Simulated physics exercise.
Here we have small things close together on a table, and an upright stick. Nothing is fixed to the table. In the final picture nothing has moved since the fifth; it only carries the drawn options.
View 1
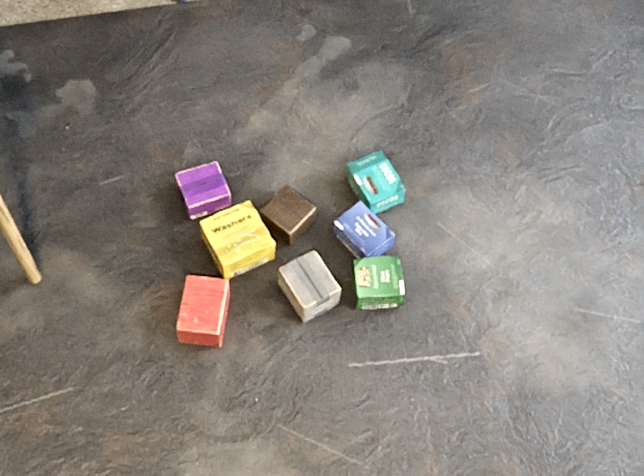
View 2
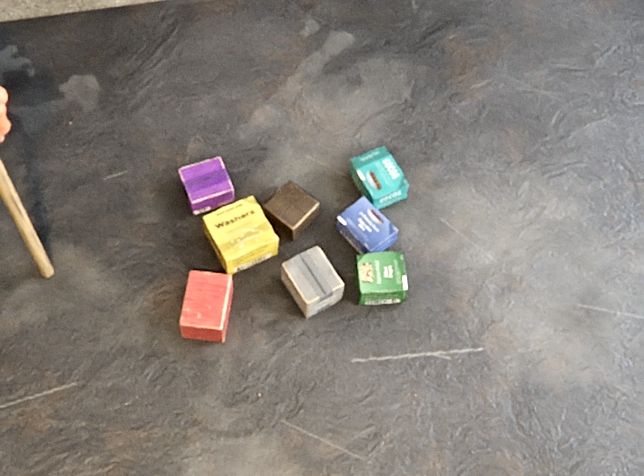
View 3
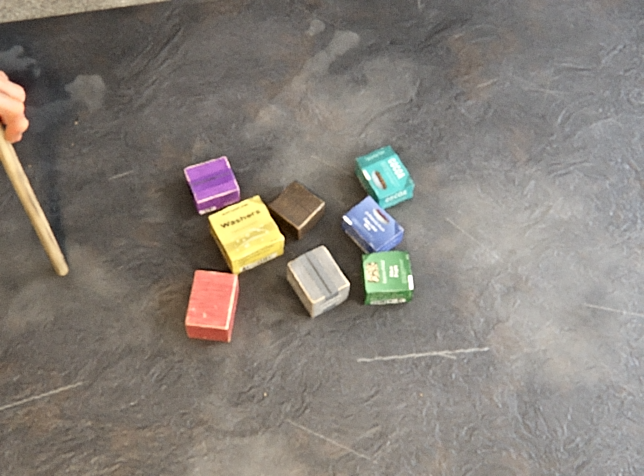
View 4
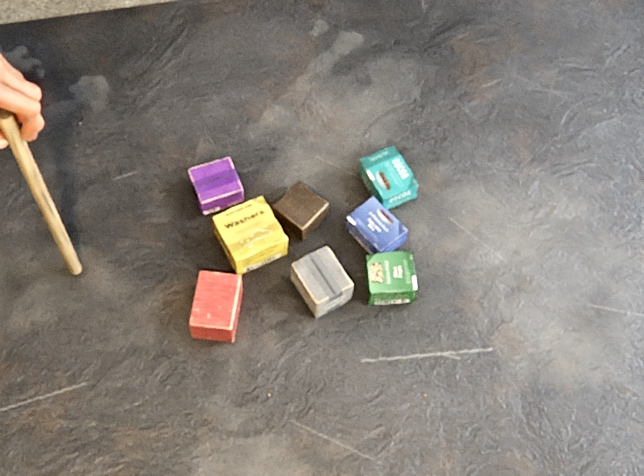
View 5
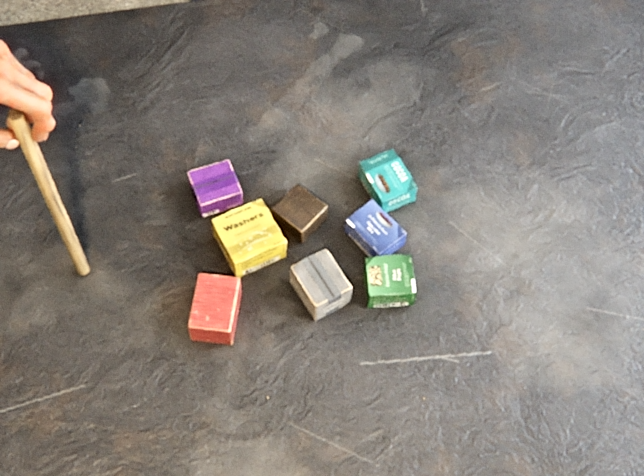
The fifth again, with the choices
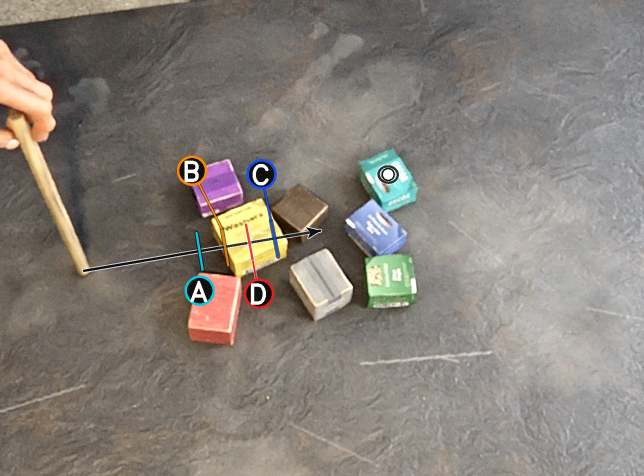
A wooden stick, its lower end near the table, stands at the left of a mottled dark grey tabletop seen from above at an angle. Eight small boxes and blocks cluster near the middle: purple, yellow and red leftward, dark and grey centrally, turquoise, blue and green rightward. The stick moves a short way right, a hand gripping it comes into view, and the camera drifts slightly left, then nearly settles.
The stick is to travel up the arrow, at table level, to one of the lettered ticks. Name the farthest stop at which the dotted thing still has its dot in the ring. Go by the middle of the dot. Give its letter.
Stop at C.
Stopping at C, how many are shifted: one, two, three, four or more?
Two.
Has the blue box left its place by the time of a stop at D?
By then, no.
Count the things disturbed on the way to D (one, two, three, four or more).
It has moved two.
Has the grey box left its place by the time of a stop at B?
By then, no.
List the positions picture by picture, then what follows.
Black block (287, 215); grey box (309, 286); turquoise box (375, 184), in the first frame.
Turquoise box (378, 179); purple box (207, 185), in the second frame.
Green packet (387, 278); red block (213, 306), in the third frame.
Blue box (376, 229); yellow box (250, 236), in the fourth frame.
Black block (299, 214); grey box (320, 285); turquoise box (387, 182), in the fifth frame.
On the copy, A at (200, 251); B at (225, 247); C at (275, 238); D at (249, 243); the arrow from (84, 271) to (320, 230); the white dot at (389, 175).
On C. First, foot of the stick (155, 260).
Then, foot of the stick (223, 248); yellow box (260, 236); black block (304, 213).
Finally, foot of the stick (275, 239); yellow box (310, 223); black block (347, 199); the dot is still in its ring.
By contrast, A keeps the dot in but is short; B keeps the dot in but is short; D keeps the dot in but is short.
